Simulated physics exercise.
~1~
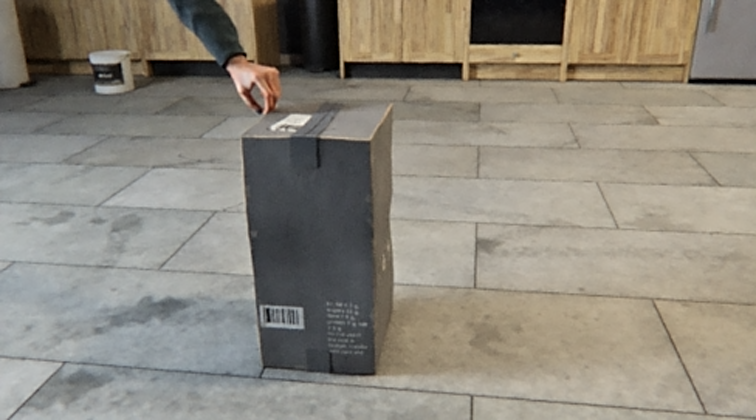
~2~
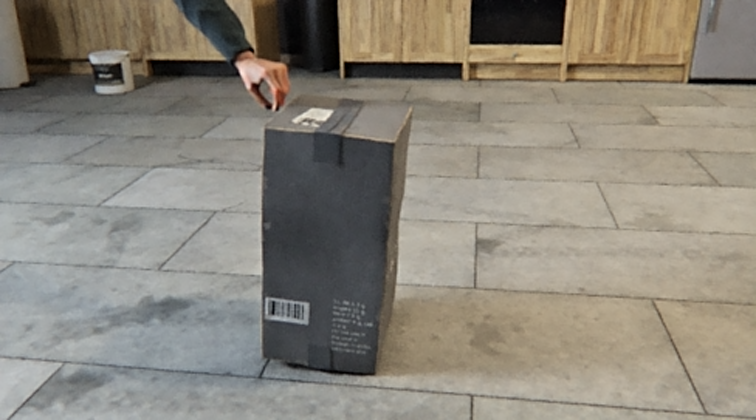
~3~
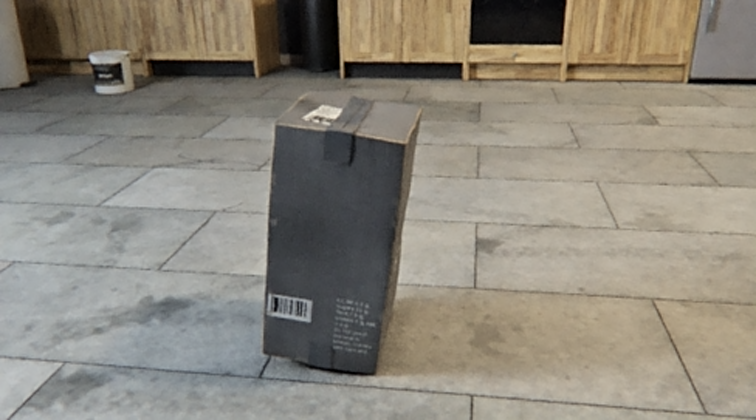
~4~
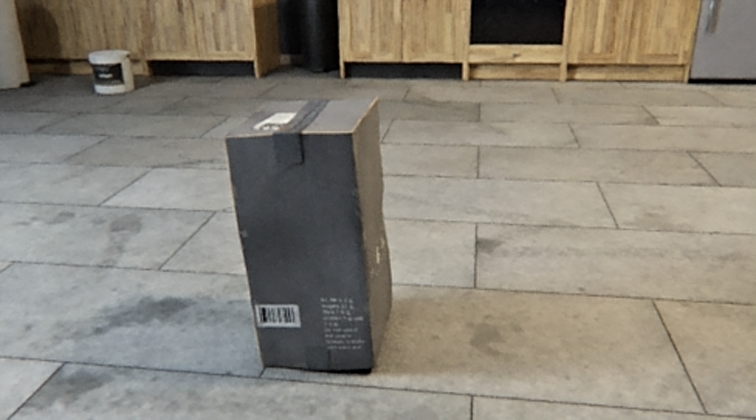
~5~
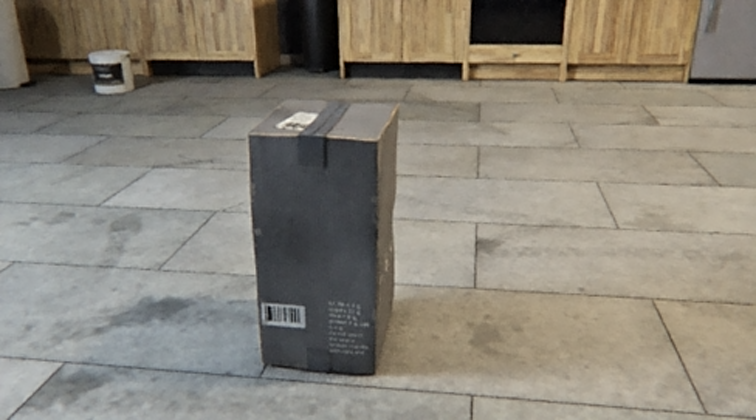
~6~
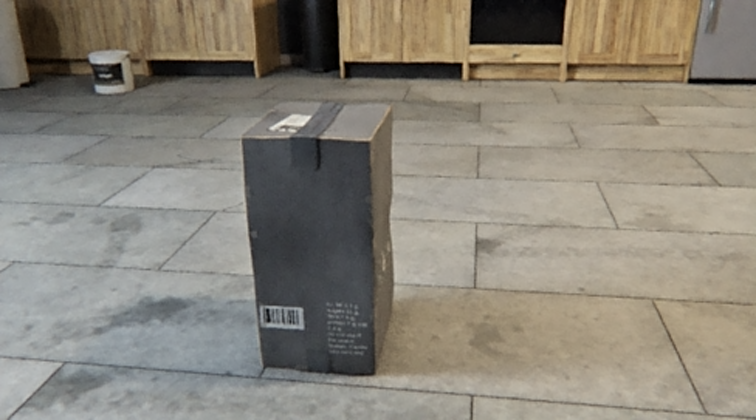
The clip shows a hand pushing the top of a tall grey parcel on a tiled floor, tilting it to the right before letting go. The parcel rocks back to the left, sways slightly right again, and settles upright on its base.
